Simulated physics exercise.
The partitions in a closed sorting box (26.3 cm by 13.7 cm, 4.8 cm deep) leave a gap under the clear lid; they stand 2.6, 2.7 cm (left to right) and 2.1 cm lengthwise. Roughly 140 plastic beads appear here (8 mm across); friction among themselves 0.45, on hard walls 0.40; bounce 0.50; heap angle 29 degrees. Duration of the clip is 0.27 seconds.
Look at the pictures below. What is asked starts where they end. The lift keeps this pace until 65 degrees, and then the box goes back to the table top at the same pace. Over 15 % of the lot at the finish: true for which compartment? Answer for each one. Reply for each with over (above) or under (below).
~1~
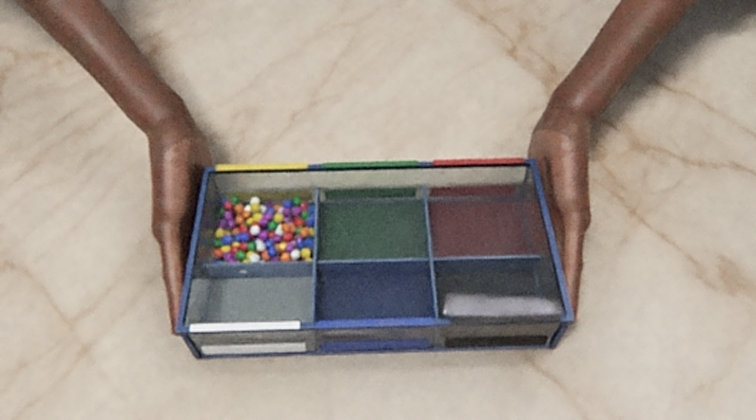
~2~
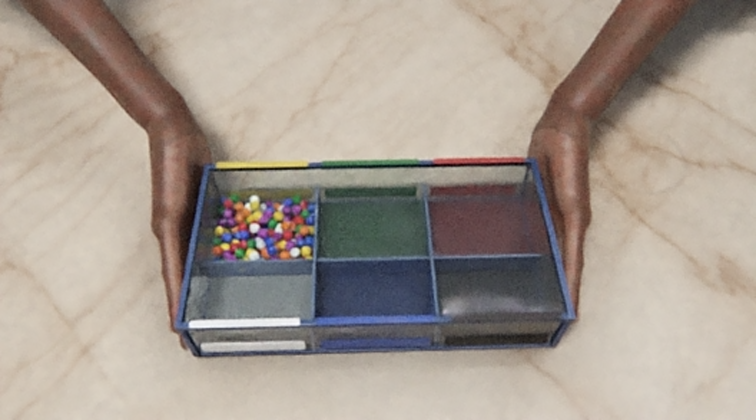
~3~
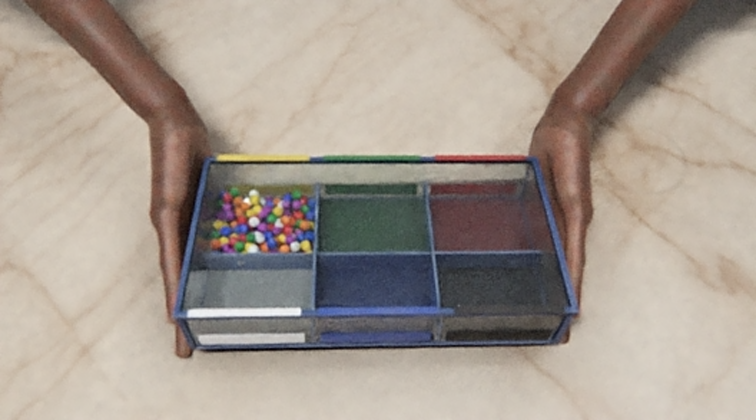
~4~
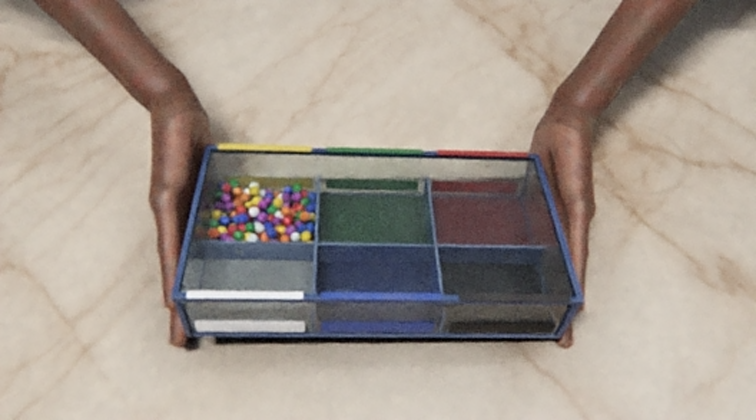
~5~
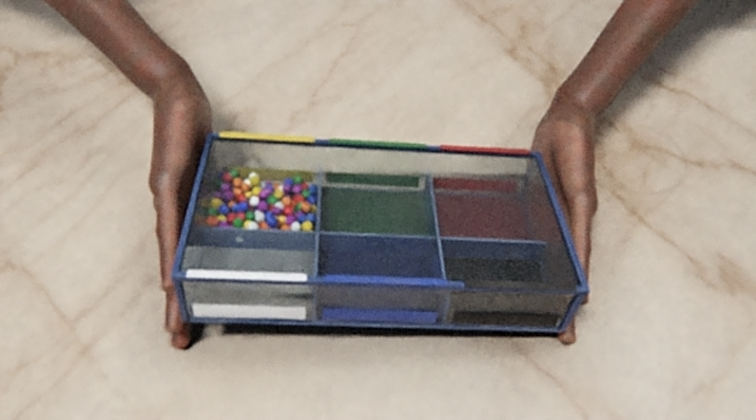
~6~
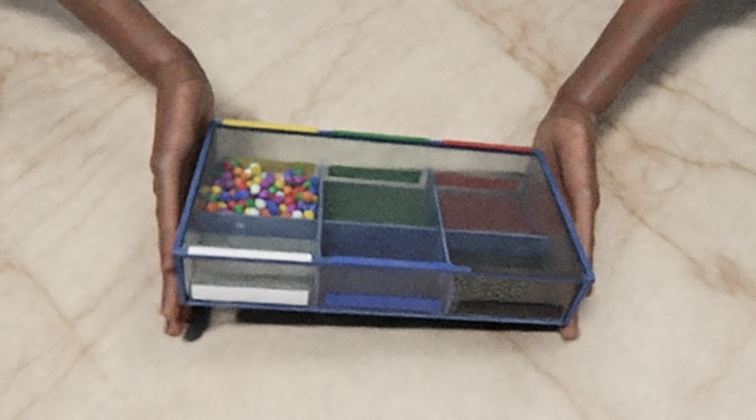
Red - under, blue - under, green - under, yellow - over, white - under, black - under.
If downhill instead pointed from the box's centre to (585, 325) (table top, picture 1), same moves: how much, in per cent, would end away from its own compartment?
About 20 per cent.
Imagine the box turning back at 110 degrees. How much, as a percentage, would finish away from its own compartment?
Some 50 per cent.
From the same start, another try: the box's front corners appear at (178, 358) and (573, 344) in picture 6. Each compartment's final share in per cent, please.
Each compartment ends with this per cent: Red 0, blue 0, green 0, yellow 80, white 20 and black 0.
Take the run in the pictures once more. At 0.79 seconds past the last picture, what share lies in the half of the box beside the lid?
10 %.
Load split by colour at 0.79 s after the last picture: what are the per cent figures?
Shares - red: 0; blue: 0; green: 0; yellow: 100; white: 0; black: 0.
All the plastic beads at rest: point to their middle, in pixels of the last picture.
I'd say roughly (283, 222).
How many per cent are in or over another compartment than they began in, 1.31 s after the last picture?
Approx. 5 in a hundred.
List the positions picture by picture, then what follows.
In the first picture, box tilt 0 degrees, front corners at (183, 328) and (566, 317); yellow 100 %.
In the second picture, box tilt 1 degrees, front corners at (182, 324) and (567, 315).
In the third picture, box tilt 3 degrees, front corners at (180, 313) and (571, 308), lowest corner right back.
In the fourth picture, box tilt 7 degrees, front corners at (179, 294) and (576, 298), lowest corner right back.
In the fifth picture, box tilt 11 degrees, front corners at (179, 274) and (581, 288), lowest corner right back.
In the sixth picture, box tilt 15 degrees, front corners at (180, 251) and (587, 277), lowest corner right back; yellow 100 %.
Then, 0.79 s after the last picture, tilt 64 degrees; yellow 100 %.
Then, 1.31 s after the last picture, tilt 28 degrees; green 5 %, yellow 95 %.
Then, 1.90 s after the last picture, tilt 0 degrees; green 5 %, yellow 95 %.
In the end, red 0 %, blue 0 %, green 5 %, yellow 95 %, white 0 %, black 0 %.
